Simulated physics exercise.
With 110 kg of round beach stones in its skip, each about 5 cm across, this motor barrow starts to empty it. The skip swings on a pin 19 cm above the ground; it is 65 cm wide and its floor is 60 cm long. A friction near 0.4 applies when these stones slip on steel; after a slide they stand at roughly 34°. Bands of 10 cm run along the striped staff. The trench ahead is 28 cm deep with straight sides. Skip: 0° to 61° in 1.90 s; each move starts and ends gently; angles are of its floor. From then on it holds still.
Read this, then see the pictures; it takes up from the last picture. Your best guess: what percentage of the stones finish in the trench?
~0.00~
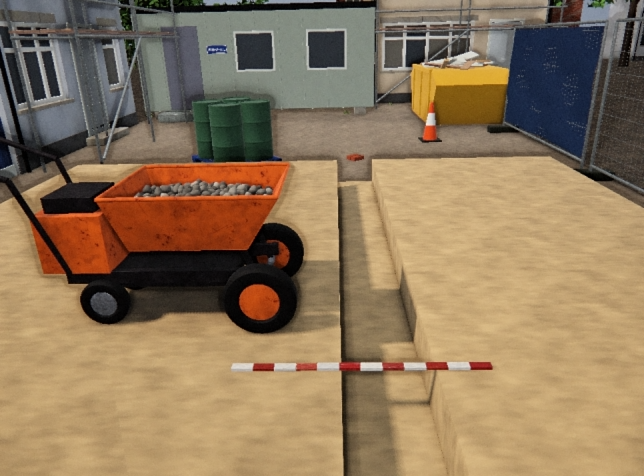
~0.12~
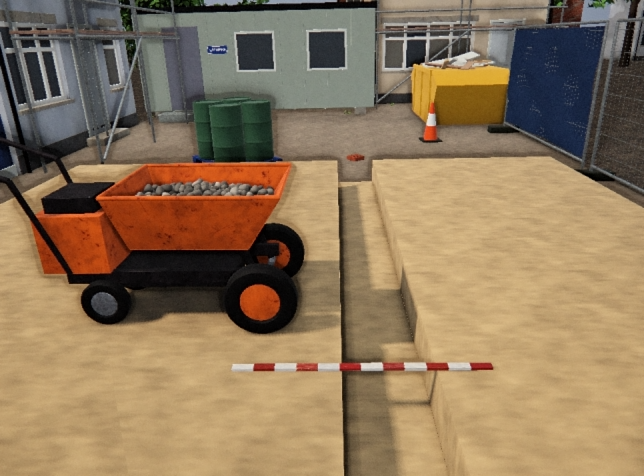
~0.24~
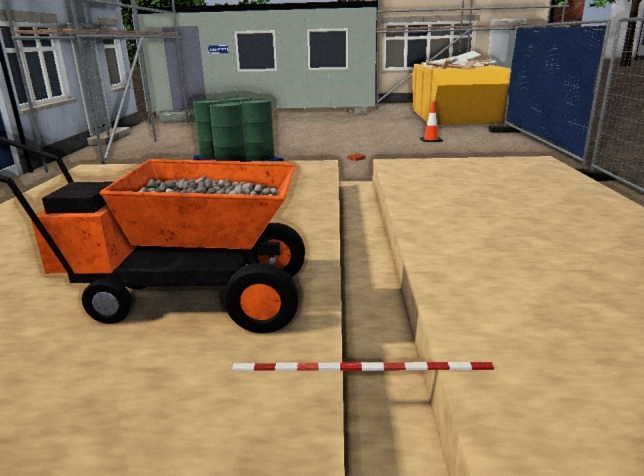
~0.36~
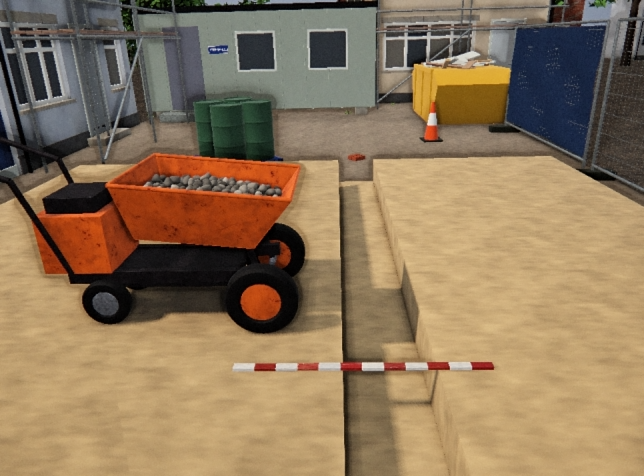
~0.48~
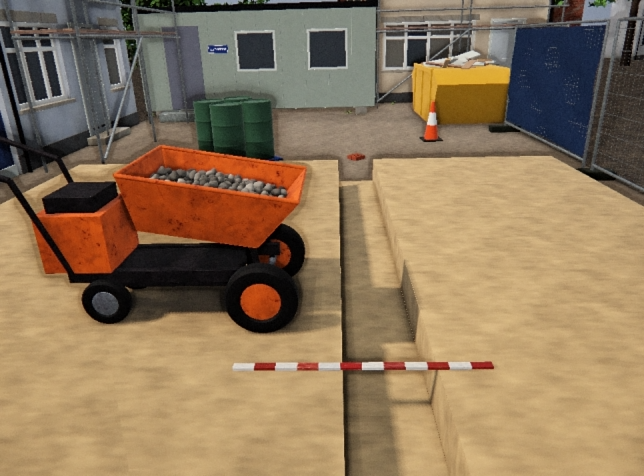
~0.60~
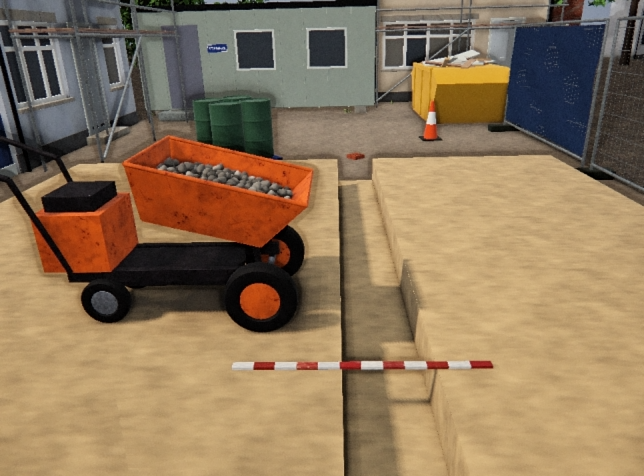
My guess is about 65 per cent.
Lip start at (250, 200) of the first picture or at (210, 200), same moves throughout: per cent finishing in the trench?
Near 70 and near 55 percent.
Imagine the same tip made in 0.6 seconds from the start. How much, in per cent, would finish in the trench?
That would give about 35 percent.
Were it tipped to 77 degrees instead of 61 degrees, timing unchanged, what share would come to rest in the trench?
Then about 80 per cent.
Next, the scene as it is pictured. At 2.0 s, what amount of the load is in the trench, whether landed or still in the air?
Some 25 per cent.
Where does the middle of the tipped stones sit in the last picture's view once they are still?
Middle at around (389, 333), I'd say.
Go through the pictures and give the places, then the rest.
The skip is at 0°, its lip at (278, 197); the top of the load is at (201, 189), in the first frame.
Lip at (279, 198), floor tilted 1°, highest stones at (184, 188); the stones move at 0.1 m/s on average, in the second frame.
Lip at (284, 198), floor tilted 3°, highest stones at (188, 185); the stones move at 0.2 m/s on average, in the third frame.
The skip is at 6°, its lip at (291, 200); the top of the load is at (188, 181); the stones move at 0.3 m/s on average, in the fourth frame.
Lip at (299, 203), floor tilted 10°, highest stones at (173, 175); the stones move at 0.3 m/s on average, in the fifth frame.
The skip is at 14°, its lip at (307, 206); the top of the load is at (174, 166); the stones move at 0.4 m/s on average, in the sixth frame.
After 1.4 s the floor is at 51°; 100 % in the skip; the foremost stones are at (354, 226).
After 2.0 s the floor is at 61°; 70 % in the skip, 27 % in the trench, 3 % past the trench; the foremost stones are at (450, 297).
After 2.3 s the floor is at 61°; 50 % in the skip, 43 % in the trench, 7 % past the trench; the foremost stones are at (496, 297).
After 4.3 s the floor is at 61°; 27 % in the skip, 65 % in the trench, 8 % past the trench; the foremost stones are at (523, 294).
